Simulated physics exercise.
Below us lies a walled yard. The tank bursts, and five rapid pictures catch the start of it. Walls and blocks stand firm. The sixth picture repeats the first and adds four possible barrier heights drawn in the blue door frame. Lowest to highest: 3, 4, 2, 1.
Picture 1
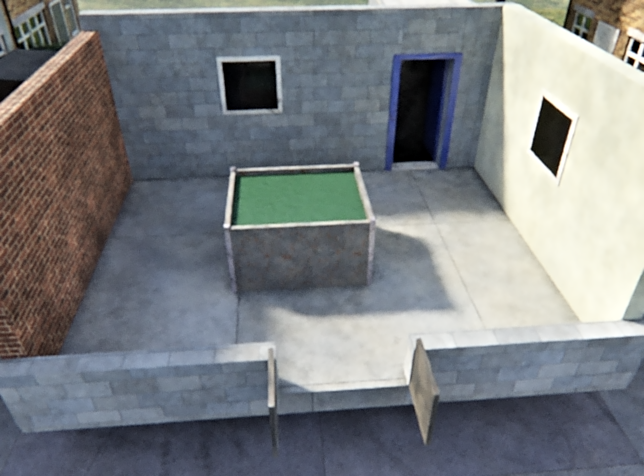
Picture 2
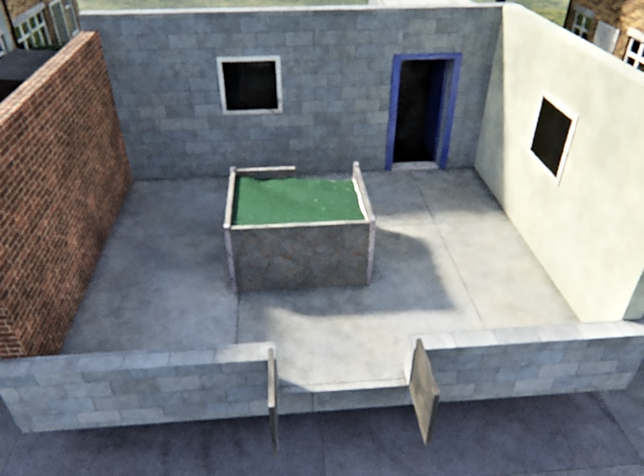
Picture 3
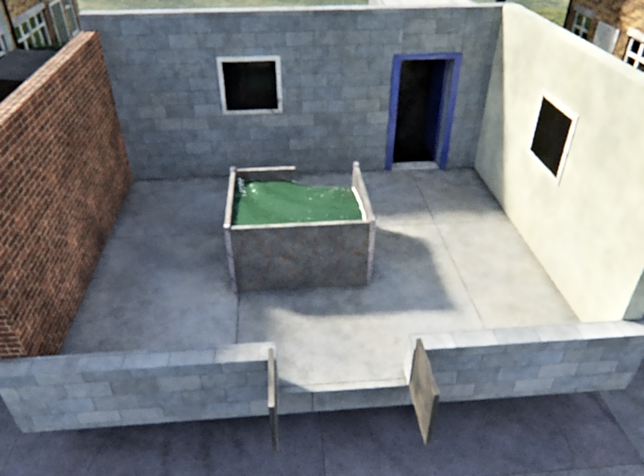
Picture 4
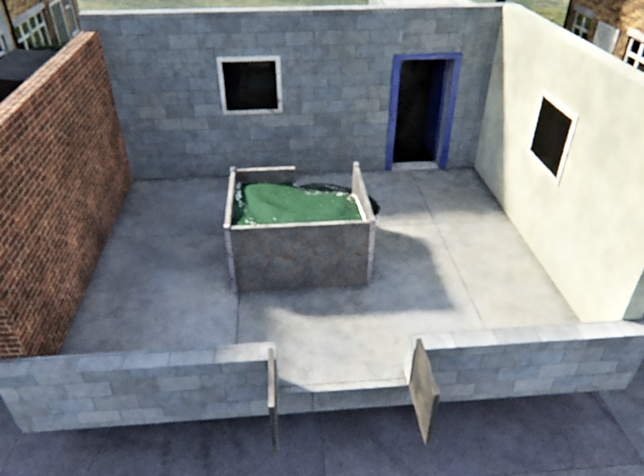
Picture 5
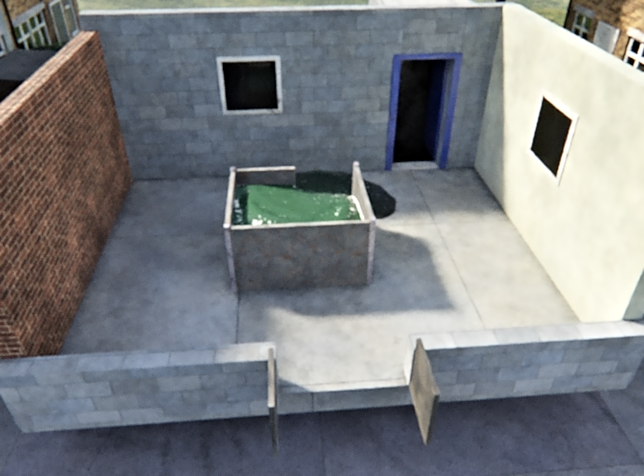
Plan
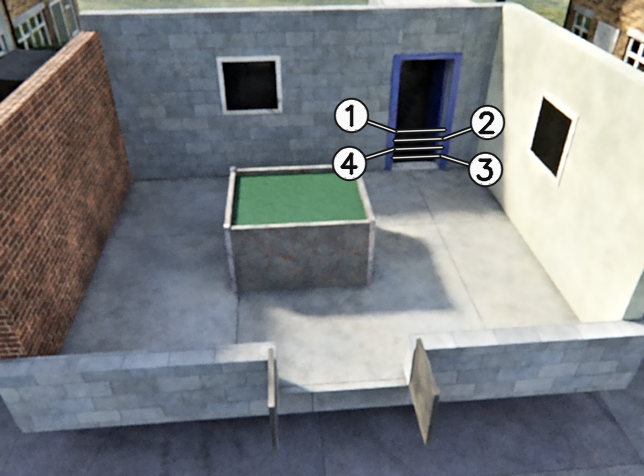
A walled yard with a pale concrete floor is seen from above, a grey tank of green water standing at its middle. Brick rises on the left, grey block with a dark window and blue doorway behind, a cream wall on the right, and an open gate in front. Part of the tank's back side opens, the water ripples and sinks, and a dark pool spreads behind it towards the right, the camera still.
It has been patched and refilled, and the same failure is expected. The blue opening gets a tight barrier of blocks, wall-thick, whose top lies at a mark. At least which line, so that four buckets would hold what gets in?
3 will do.
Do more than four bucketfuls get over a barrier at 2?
No, that is safe.
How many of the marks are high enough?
All of the four.
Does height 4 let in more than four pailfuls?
No, that is safe.
In white, 1 at (420, 130); 2 at (419, 139); 3 at (417, 156); 4 at (418, 148); from the bottom up 3, 4, 2, 1.
Choosing 1, nothing gets over.
Choosing 2, nothing gets over.
Choosing 3, a splash gets over, under a bucket.
Choosing 4, nothing gets over.
